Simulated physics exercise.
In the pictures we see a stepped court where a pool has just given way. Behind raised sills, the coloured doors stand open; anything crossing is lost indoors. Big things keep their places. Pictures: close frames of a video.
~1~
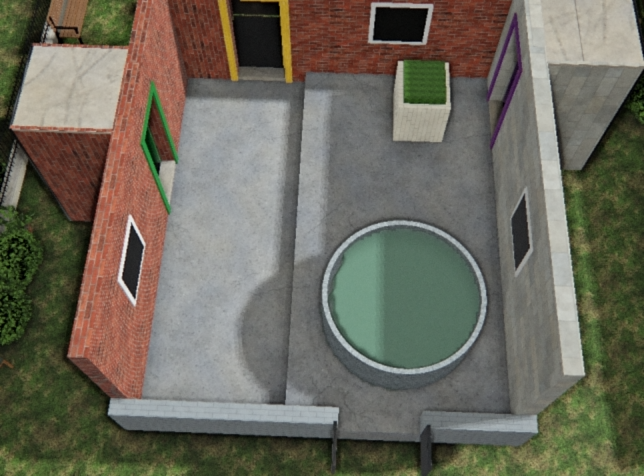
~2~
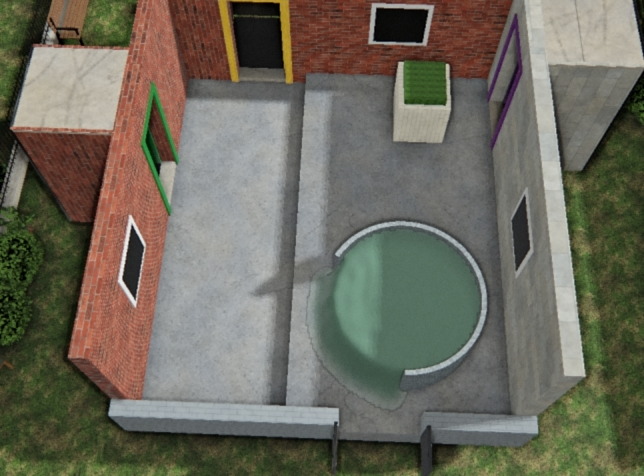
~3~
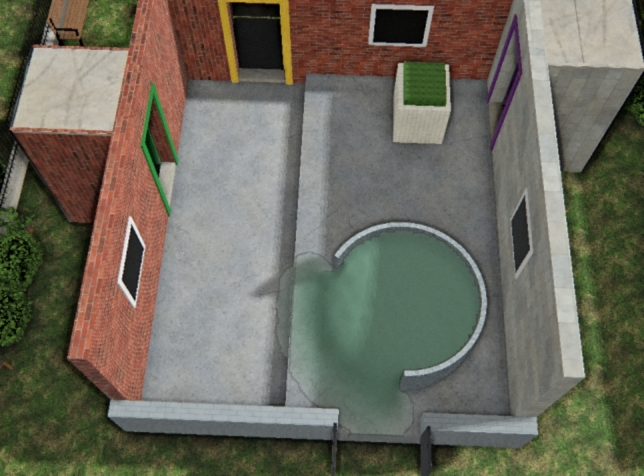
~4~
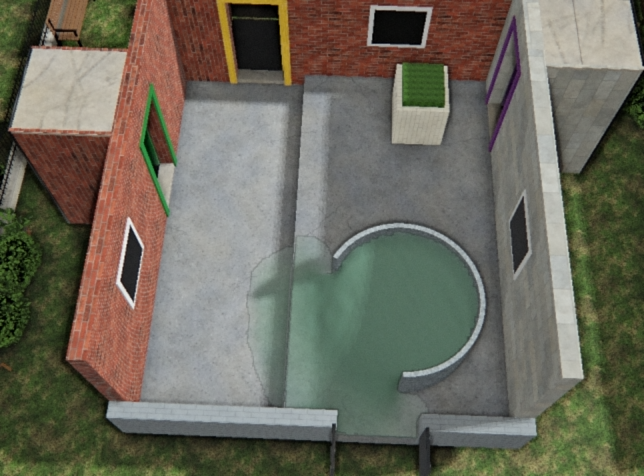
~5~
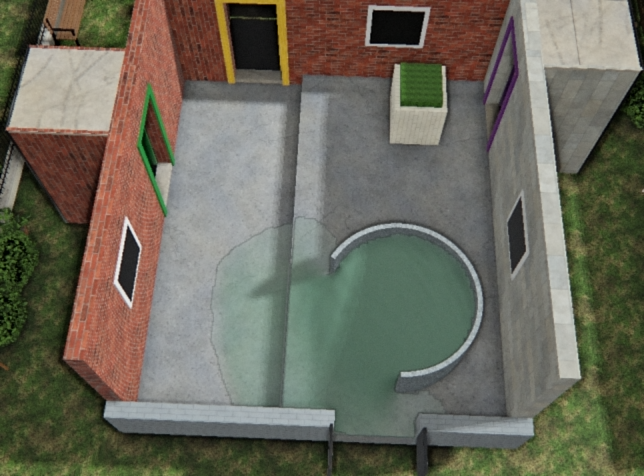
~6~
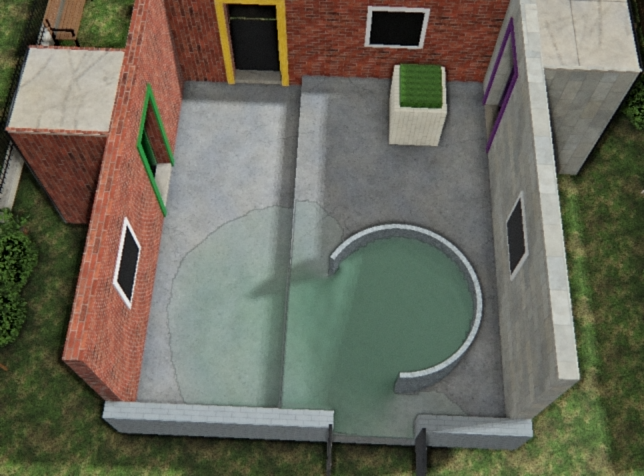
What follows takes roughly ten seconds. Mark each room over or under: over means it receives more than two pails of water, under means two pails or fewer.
Purple door - under; green door - over; yellow door - over.
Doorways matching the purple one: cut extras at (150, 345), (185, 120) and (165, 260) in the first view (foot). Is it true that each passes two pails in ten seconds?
Going door by door: The first runs past the limit, the second runs past the limit, the third runs past the limit.
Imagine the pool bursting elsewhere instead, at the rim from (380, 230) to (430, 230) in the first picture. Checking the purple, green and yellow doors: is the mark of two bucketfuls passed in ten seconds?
Result - purple door tops the mark, green door does not reach it, yellow door tops the mark.
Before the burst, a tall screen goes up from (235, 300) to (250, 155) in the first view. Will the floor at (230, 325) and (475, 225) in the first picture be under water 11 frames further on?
Submerged, then untouched.
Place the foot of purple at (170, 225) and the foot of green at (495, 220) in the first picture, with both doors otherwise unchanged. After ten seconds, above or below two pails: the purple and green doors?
Purple door: Comes in high; green door: Comes in low.
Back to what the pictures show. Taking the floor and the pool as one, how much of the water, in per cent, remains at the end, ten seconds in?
Near 66 in a hundred.
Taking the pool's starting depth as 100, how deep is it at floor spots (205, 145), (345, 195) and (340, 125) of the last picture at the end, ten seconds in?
Estimate: 18, 0, 0 %.
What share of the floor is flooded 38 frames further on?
About 55 per cent.
A moment on, water covers 35 % of the floor; the purple door not reached, the green door wet at the sill, nothing in, the yellow door not reached.
Next, water covers 35 % of the floor; the purple door not reached, the green door wet at the sill, nothing in, the yellow door not reached.
Then, water covers 55 % of the floor; the purple door not reached, the green door under two buckets in, the yellow door wet at the sill, nothing in.
Later, water covers 55 % of the floor; the purple door not reached, the green door under two buckets in, the yellow door far over two buckets in.
In the end, water covers 55 % of the floor; the purple door not reached, the green door over two buckets in, the yellow door far over two buckets in.
